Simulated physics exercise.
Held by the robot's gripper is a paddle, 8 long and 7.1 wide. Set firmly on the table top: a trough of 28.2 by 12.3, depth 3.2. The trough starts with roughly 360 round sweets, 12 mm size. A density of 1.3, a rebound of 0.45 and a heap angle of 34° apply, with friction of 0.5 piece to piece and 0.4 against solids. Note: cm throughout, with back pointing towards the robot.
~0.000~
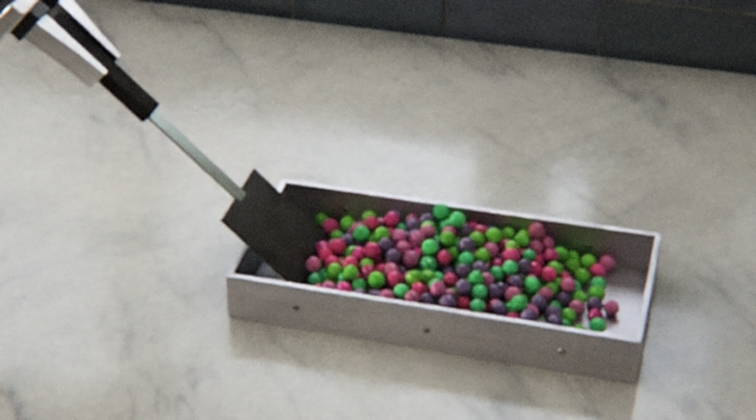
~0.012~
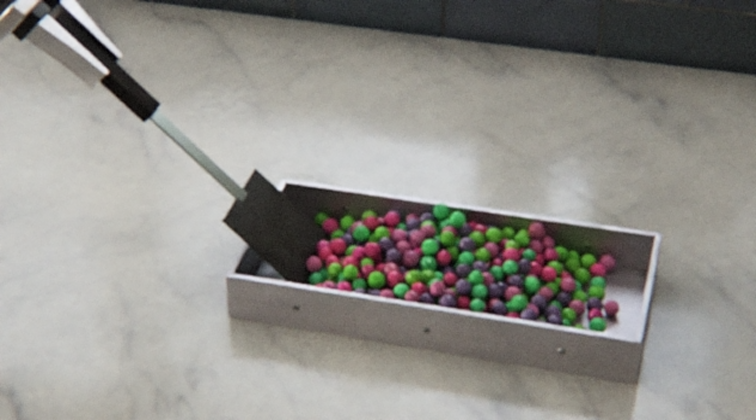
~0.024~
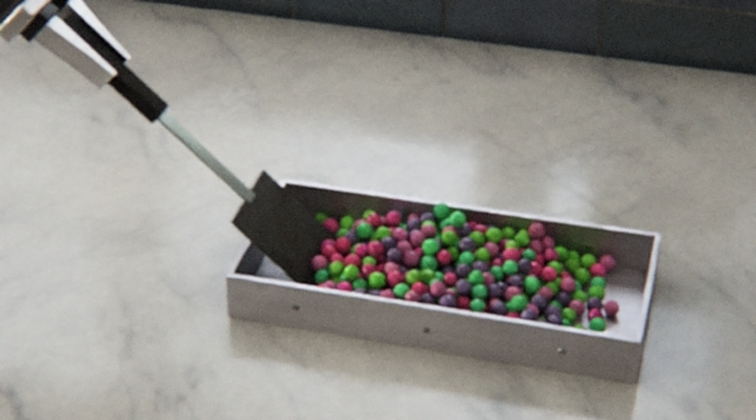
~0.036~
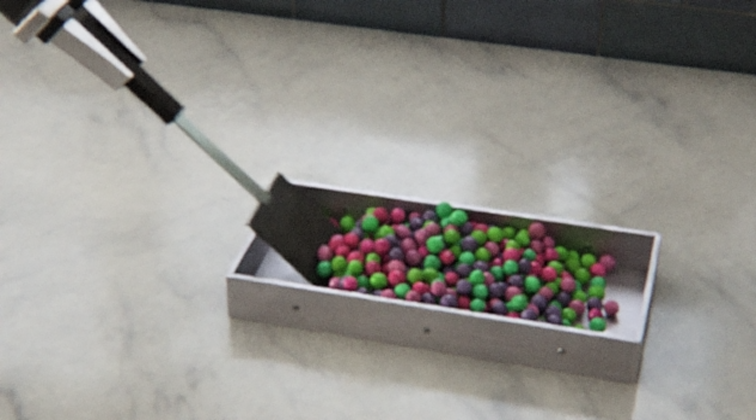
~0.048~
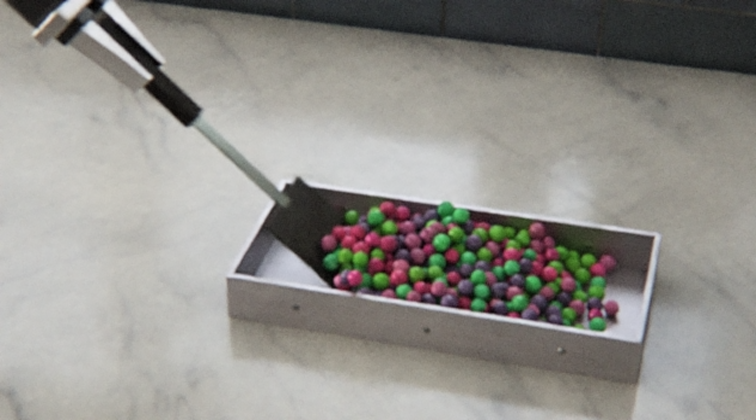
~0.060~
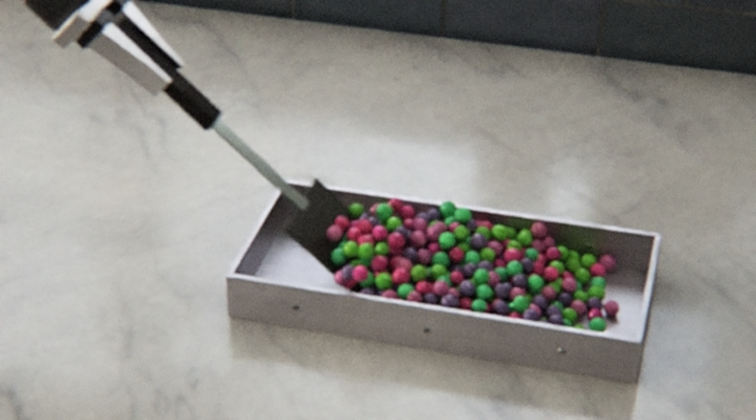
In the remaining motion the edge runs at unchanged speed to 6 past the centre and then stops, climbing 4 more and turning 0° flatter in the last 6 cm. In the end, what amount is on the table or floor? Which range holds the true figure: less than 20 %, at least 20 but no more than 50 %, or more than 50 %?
The true figure is at least 20 but no more than 50 %.
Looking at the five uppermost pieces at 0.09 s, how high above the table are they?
Height: Approx. 7 cm.
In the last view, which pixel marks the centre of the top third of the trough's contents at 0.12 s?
It is centred at roughly (458, 232).
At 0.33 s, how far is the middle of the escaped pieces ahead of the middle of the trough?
It's close to 24 cm ahead of the centre.
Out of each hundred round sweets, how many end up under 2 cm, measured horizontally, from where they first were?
15 %.
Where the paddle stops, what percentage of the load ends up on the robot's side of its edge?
Some 30 per cent of the load.
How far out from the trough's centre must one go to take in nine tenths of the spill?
Radial distance: Approx. 75 cm.
By 0.09 s, sloping 43°, highest piece 7 above the table; 363 in the trough, 2 on the blade or in flight.
By 0.12 s, sloping 43°, highest piece 8 above the table; 360 in the trough, 5 on the blade or in flight.
By 0.33 s, sloping 43°, highest piece 9 above the table; 242 in the trough, 99 on the table or floor, 24 on the blade or in flight.
By 1.38 s, sloping 43°, highest piece 3 above the table; 241 in the trough, 124 on the table or floor.
Final count, 241 in the trough, 124 on the table or floor. That is 34 % on the table or floor.
